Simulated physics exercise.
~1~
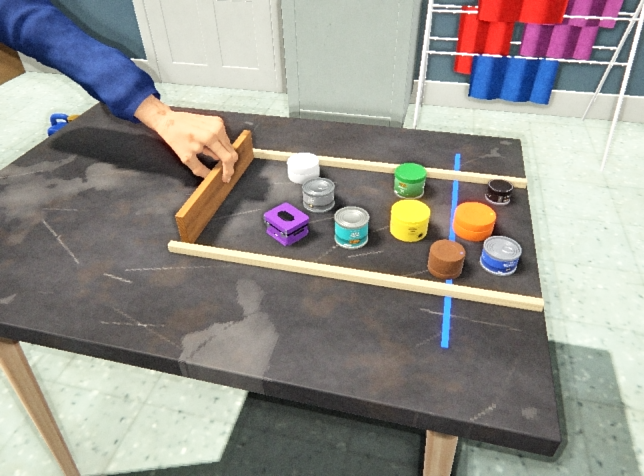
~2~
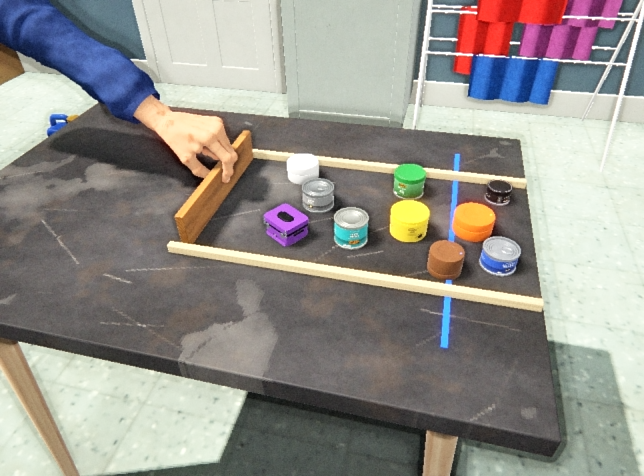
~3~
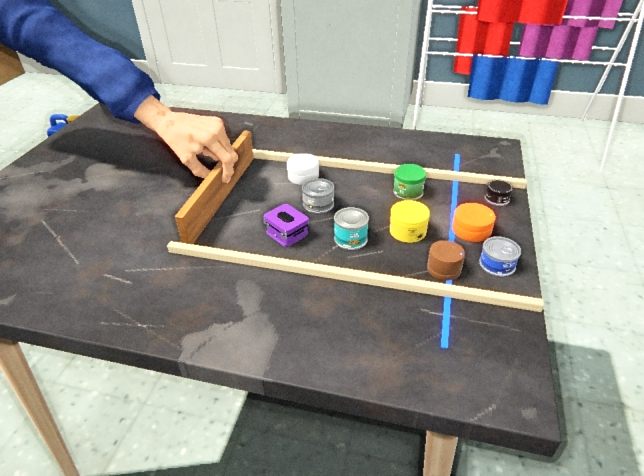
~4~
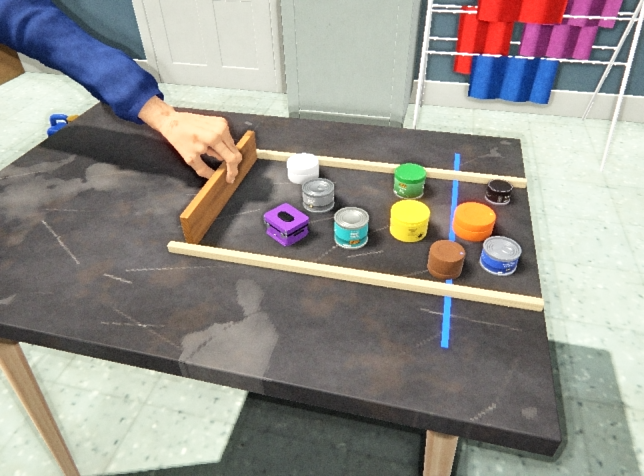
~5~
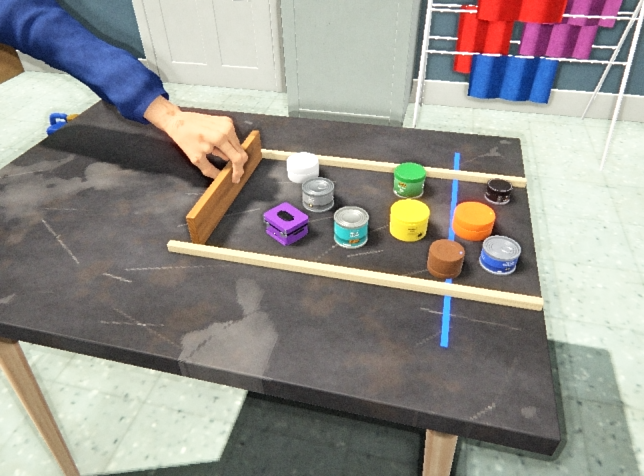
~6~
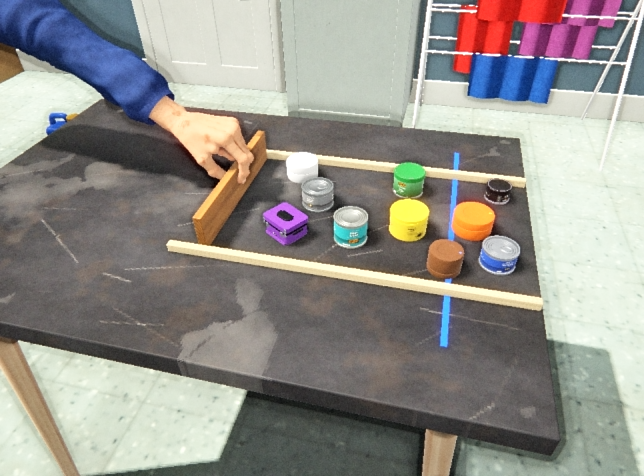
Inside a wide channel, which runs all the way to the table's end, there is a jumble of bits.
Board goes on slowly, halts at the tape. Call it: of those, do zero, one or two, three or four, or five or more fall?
One or two fall.
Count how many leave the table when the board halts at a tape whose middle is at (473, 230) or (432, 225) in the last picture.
The counts: 2 and 0.
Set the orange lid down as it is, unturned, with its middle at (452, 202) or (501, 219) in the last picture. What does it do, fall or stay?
One after the other: It keeps its spot; it keeps its spot.
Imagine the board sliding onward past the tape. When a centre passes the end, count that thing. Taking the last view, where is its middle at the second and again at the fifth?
At (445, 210) for the second, at (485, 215) for the fifth.
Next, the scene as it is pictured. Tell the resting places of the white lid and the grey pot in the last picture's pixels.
Near (472, 188) and (471, 213).
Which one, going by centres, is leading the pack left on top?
It's the black tin that is foremost.
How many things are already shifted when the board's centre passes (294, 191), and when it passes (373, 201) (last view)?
Well, it's 2 at the first one and 6 at the second.
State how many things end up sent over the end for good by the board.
Count: 2.
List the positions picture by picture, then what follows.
In the first picture, black tin (499, 192); blue pot (500, 256); orange lid (474, 221); board (220, 183); tape (453, 228).
In the second picture, blue pot (500, 256); green pot (409, 182).
In the third picture, orange lid (473, 222); yellow tub (409, 222).
In the fourth picture, black tin (499, 192); brown lid (446, 260).
In the fifth picture, blue pot (499, 255); grey pot (318, 195).
In the sixth picture, black tin (498, 191); blue pot (499, 255); orange lid (473, 221); board (235, 184); tape (452, 227).
Early on, none off yet; black tin at rest near (498, 191); blue pot at rest near (499, 255); orange lid at rest near (473, 221).
Finally, the number that fall off is one or two; lost, orange lid and blue pot.
